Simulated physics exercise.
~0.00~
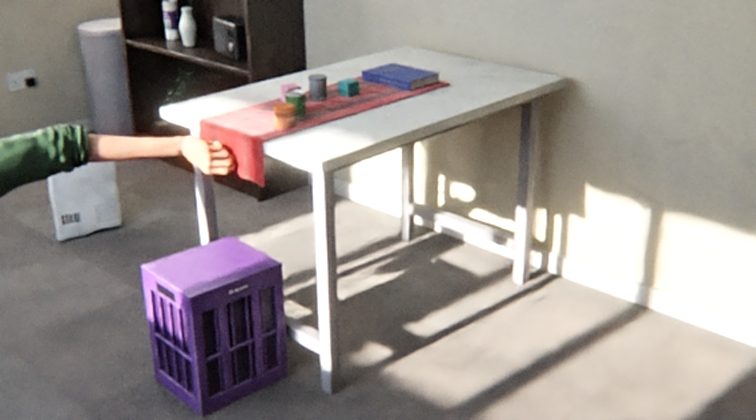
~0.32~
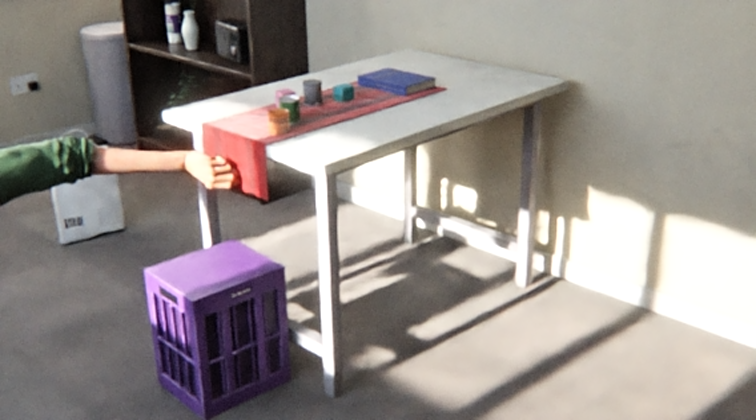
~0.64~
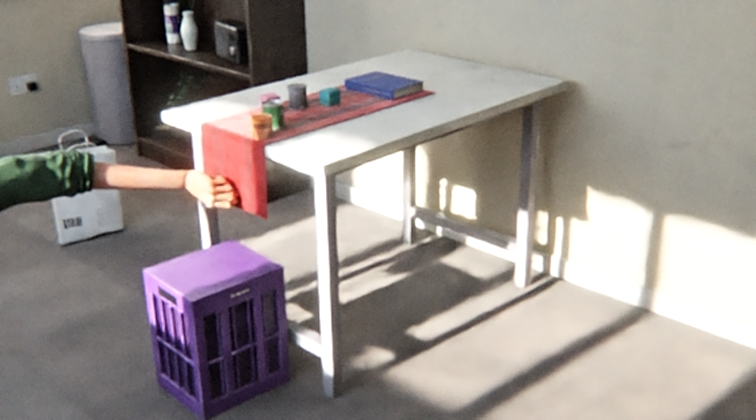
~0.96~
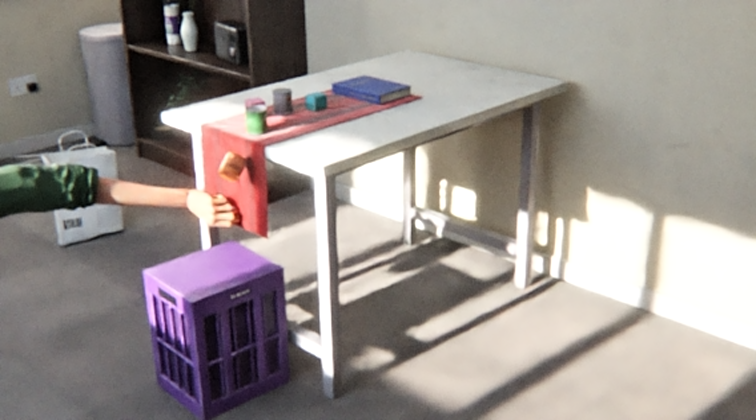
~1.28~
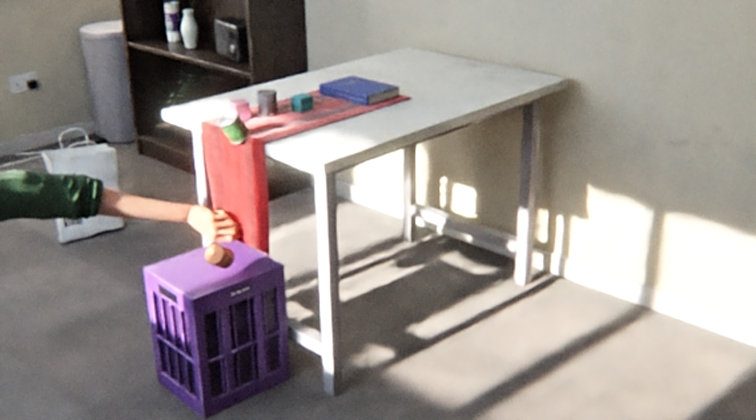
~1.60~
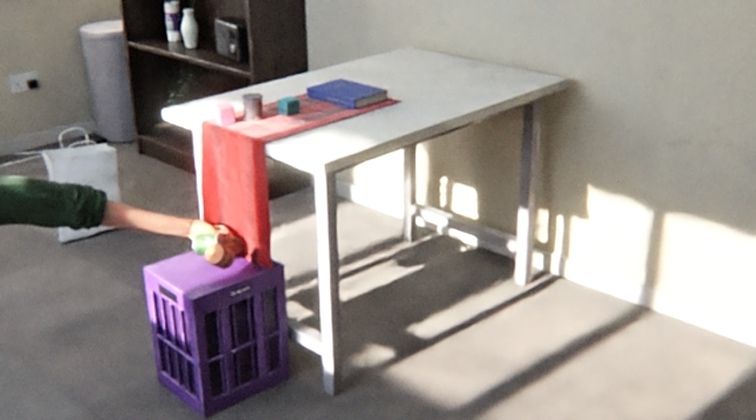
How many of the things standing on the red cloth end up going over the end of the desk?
Two of them go over the end, first the orange pot and then the green can.
